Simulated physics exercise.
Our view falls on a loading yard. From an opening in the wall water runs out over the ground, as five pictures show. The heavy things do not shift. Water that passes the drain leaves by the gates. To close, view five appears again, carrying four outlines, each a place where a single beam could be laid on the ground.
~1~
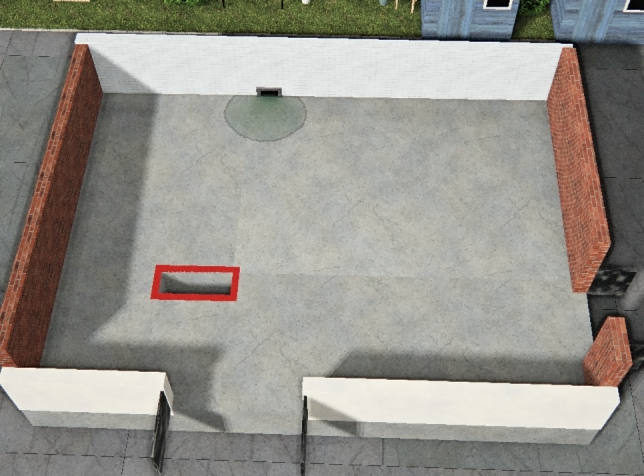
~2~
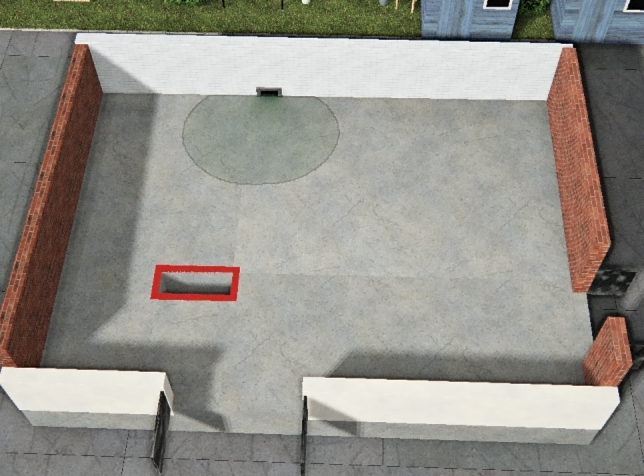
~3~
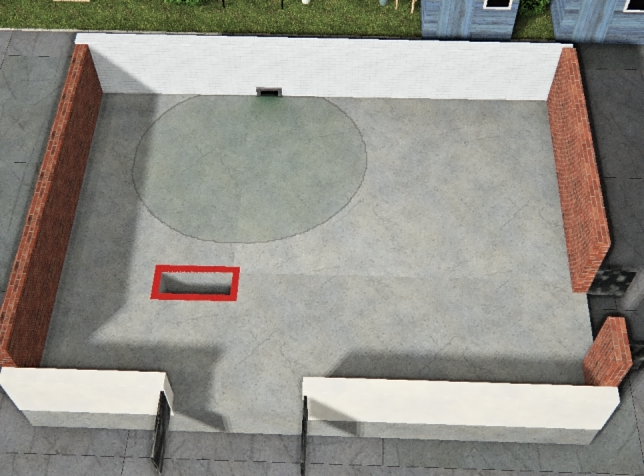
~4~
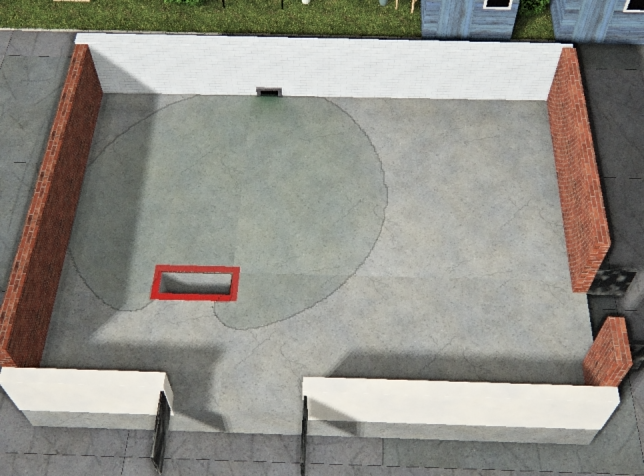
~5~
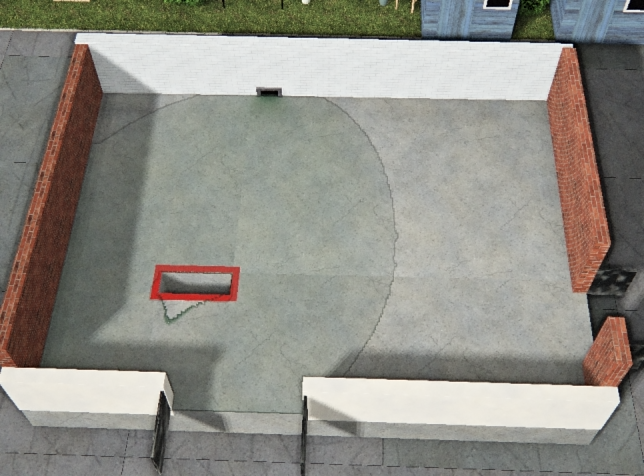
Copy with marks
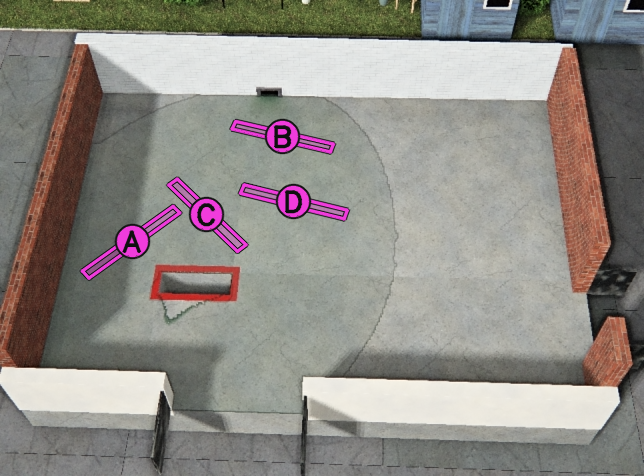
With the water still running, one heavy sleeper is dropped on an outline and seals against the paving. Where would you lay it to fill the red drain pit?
Best: A.
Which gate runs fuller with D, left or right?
More leaves on the left.
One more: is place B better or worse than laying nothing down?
Worse.
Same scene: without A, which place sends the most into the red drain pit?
D.
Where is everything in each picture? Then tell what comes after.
The first frame shows outfall at (269, 92); red drain pit at (196, 283); open gate at (239, 397); open gate at (577, 327); front seen at (257, 136), 3 % of the ground wet; red drain pit still dry.
The second frame shows front seen at (216, 172), 9 % of the ground wet; red drain pit still dry.
The third frame shows front seen at (163, 219), 21 % of the ground wet; red drain pit still dry.
The fourth frame shows front seen at (100, 290), 38 % of the ground wet; red drain pit taking water.
The fifth frame shows front seen at (58, 353), 53 % of the ground wet; red drain pit taking water.
On the marked copy, A from (85, 274) to (176, 209); B from (233, 125) to (331, 147); C from (173, 182) to (241, 248); D from (242, 189) to (345, 214).
With A, about 32 % of the stream goes into the red drain pit, about 67 % out by the gates.
With B, about 8 % of the stream goes into the red drain pit, about 91 % out by the gates.
With C, about 6 % of the stream goes into the red drain pit, about 93 % out by the gates.
With D, about 17 % of the stream goes into the red drain pit, about 82 % out by the gates.
